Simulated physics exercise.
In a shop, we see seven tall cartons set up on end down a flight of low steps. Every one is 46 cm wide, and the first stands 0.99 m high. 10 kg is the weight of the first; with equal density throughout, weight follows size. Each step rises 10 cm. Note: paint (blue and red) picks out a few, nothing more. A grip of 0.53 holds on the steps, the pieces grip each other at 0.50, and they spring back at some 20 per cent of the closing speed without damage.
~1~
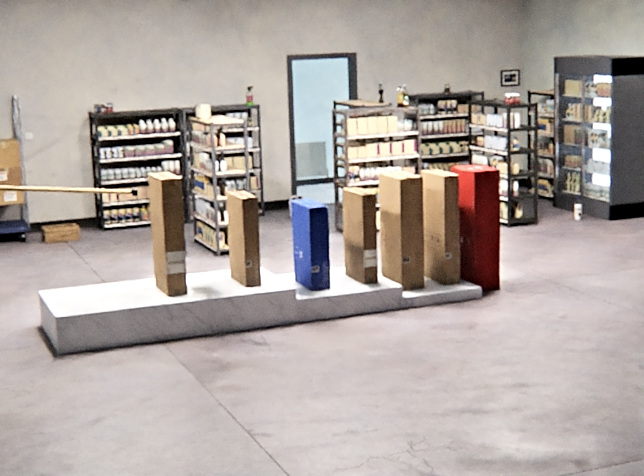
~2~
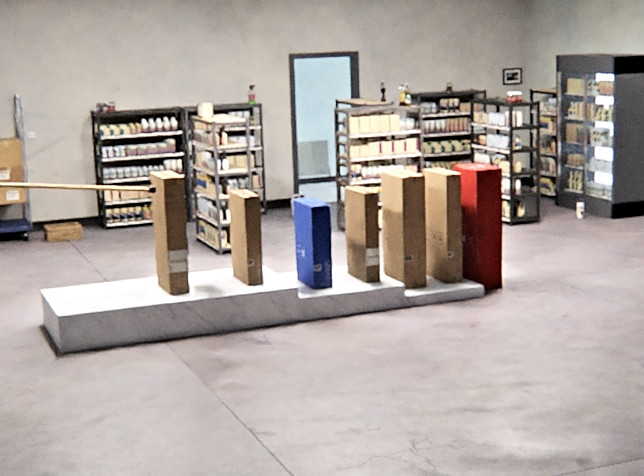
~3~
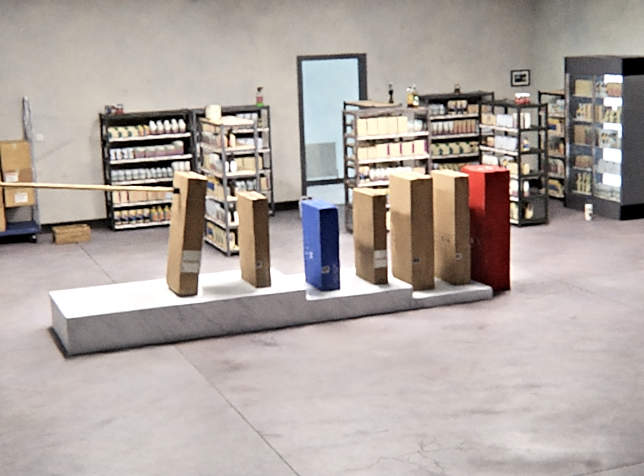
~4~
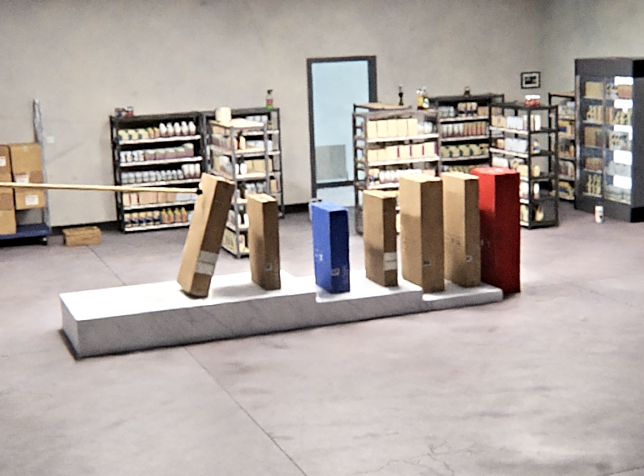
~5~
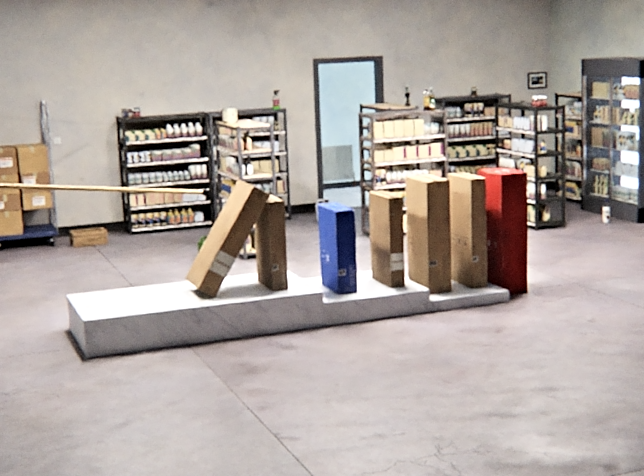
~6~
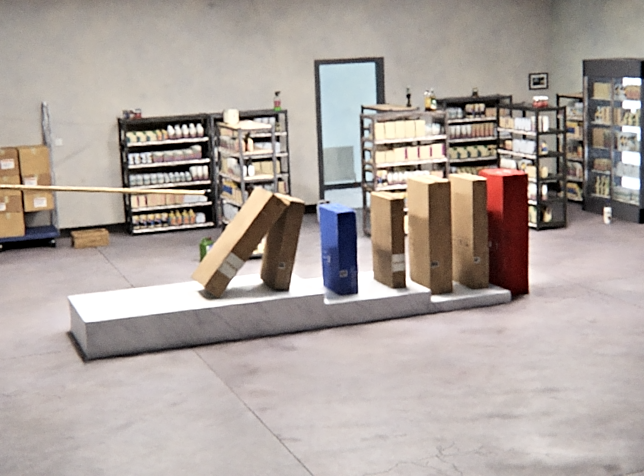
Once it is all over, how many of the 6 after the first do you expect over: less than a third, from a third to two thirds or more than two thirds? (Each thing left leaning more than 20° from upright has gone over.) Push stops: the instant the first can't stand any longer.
I expect more than two thirds of them.
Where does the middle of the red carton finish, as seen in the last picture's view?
Last frame, centre at roughly (573, 268).
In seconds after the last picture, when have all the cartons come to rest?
Near 2.0 s.
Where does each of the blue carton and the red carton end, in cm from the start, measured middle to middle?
Net displacement (cm, approx.): Blue = 50; red = 90.
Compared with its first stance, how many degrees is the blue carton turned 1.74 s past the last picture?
At that moment, roughly 70 degrees.
Then, 0.52 s later than the last frame, 2 of the 6 other cartons over; blue carton tilted 40°.
Then, 1.74 s later than the last frame, 6 of the 6 other cartons over; blue carton tilted 68°; red carton tilted 40°.
When it is over, 6 of the 6 other cartons over; red carton lying flat; blue carton tilted 72°. That is 100 per cent. Not one is left standing. In pixels of the last frame, middles, red carton near (573, 268), blue carton near (383, 262).
